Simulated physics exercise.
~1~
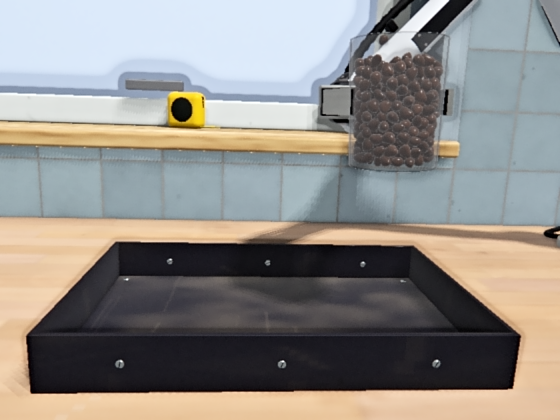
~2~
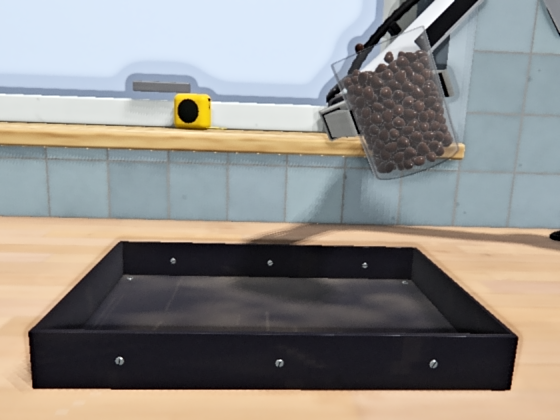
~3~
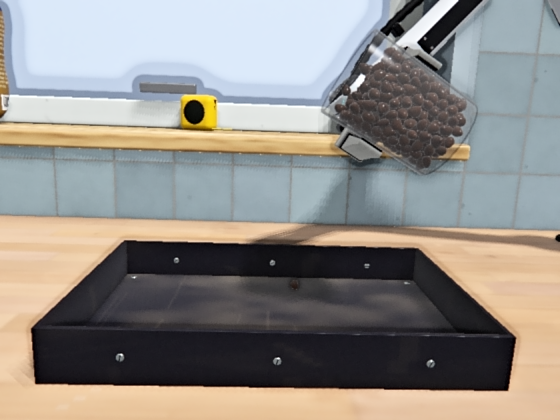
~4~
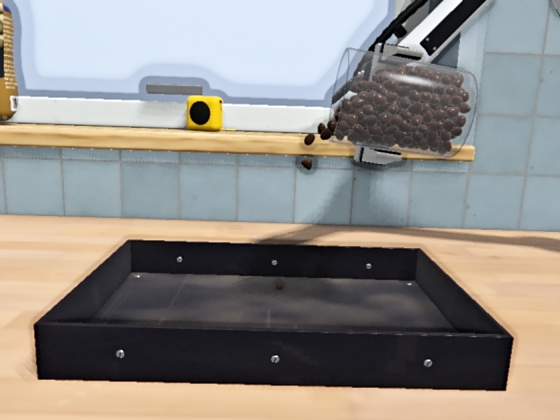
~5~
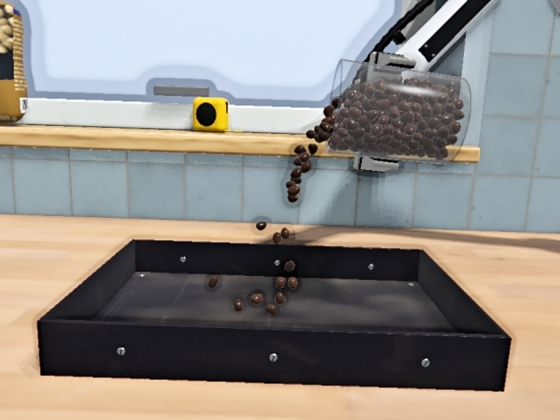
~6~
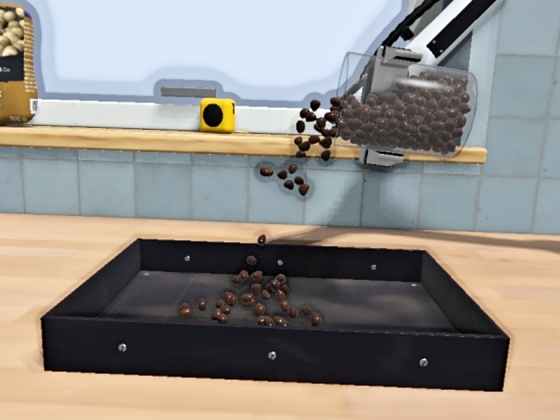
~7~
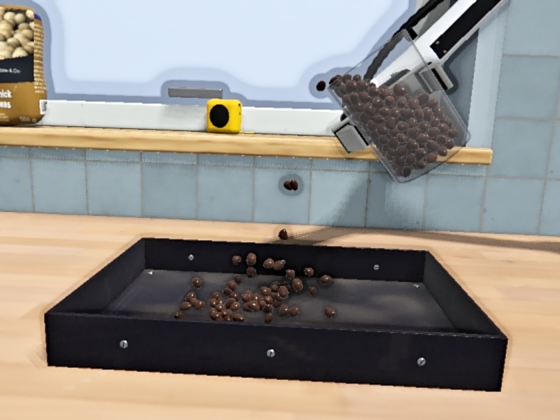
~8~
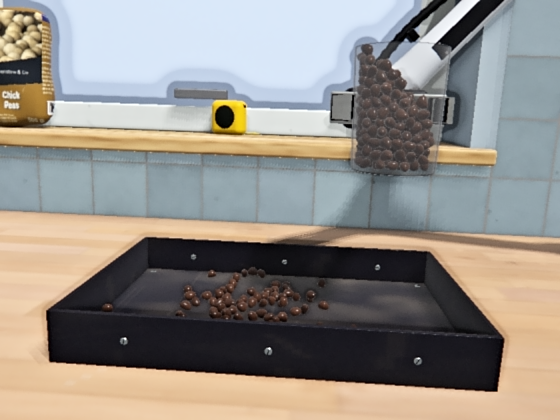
A robot arm tilted a clear container of small brown beans onto its side above a black tray on a wooden table, spilling some in a loose scatter, then swung it back upright with most of the beans still inside.
